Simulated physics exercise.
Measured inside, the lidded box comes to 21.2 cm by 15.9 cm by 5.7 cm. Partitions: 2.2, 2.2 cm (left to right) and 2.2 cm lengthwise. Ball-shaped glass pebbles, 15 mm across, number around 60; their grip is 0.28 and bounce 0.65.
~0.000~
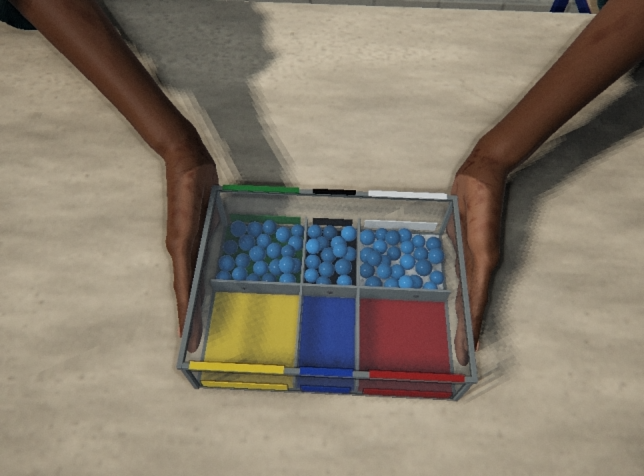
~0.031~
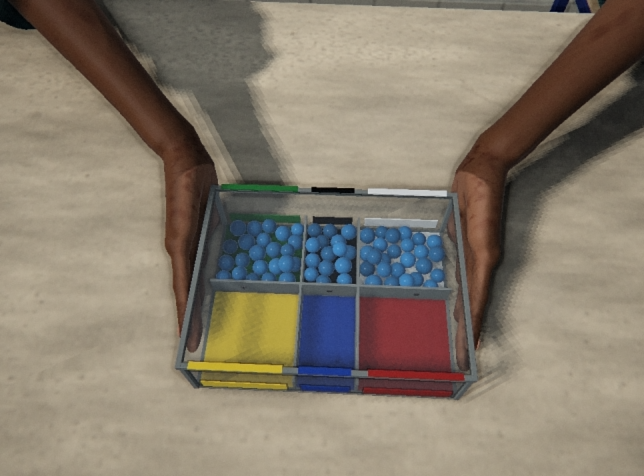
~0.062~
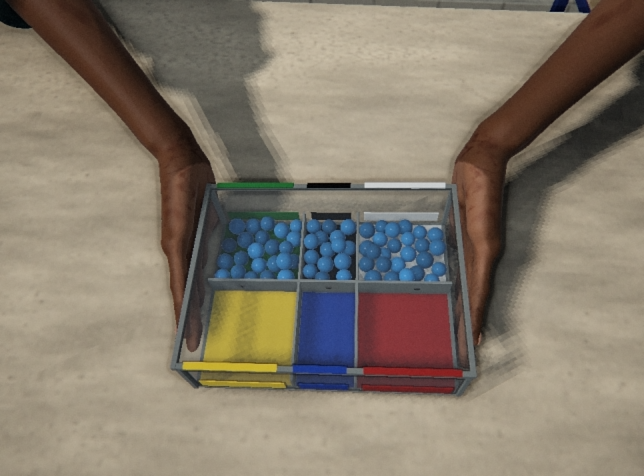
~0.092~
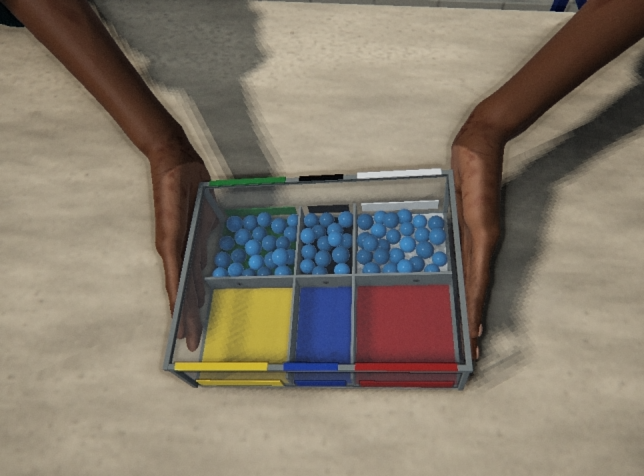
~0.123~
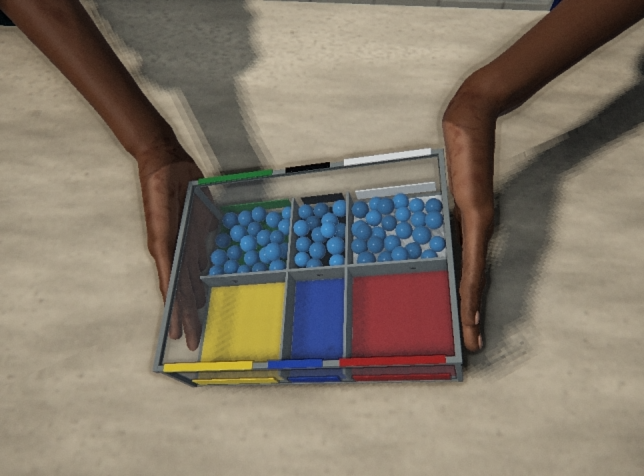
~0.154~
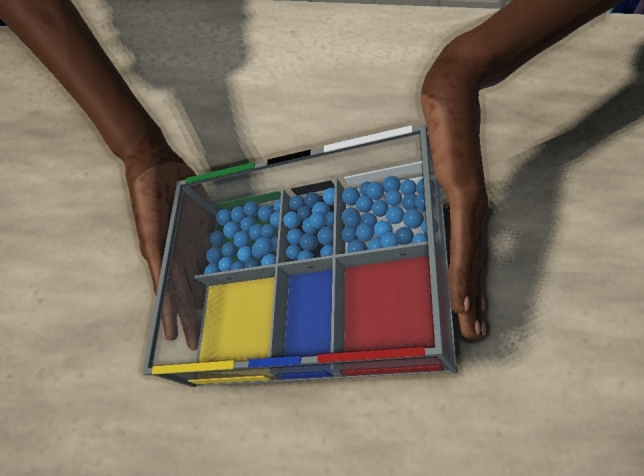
At the start, two hands hold a clear divided box level above a pale surface, with blue balls in the green, black and white back sections and the yellow, blue and red front ones empty. The hands then gradually tilt it, lowering the left side and raising the right, while the balls remain in their back sections.
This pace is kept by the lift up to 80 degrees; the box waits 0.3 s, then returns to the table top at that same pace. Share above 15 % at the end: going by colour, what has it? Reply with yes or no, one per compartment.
Red no, blue no, green yes, yellow yes, white no, black no.
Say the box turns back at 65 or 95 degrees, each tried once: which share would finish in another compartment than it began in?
Roughly 45 percent for the first try and 75 percent for the second.
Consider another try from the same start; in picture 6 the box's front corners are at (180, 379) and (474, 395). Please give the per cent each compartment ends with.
In per cent, the final split is red 35, blue 15, green 15, yellow 15, white 15, black 10.
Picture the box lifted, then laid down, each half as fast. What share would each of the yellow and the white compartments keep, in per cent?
Yellow = 40 per cent, white = 10 per cent.
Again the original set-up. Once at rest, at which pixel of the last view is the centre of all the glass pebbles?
Roughly pixel (251, 295).
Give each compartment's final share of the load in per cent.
The red one ends with 0, blue 0, green 45, yellow 50, white 0 and black 5 per cent.
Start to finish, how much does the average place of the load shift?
Around 8.0 centimetres, start to finish.
Then, at 0.61 s, tilt 80 degrees; green 55 %, yellow 25 %, white 10 %, black 10 %.
After 0.91 s, tilt 50 degrees; green 40 %, yellow 50 %, black 5 %.
After 1.32 s, tilt 0 degrees; green 45 %, yellow 50 %, black 5 %.
At rest (2.2 s), red 0 %, blue 0 %, green 45 %, yellow 50 %, white 0 %, black 5 %.
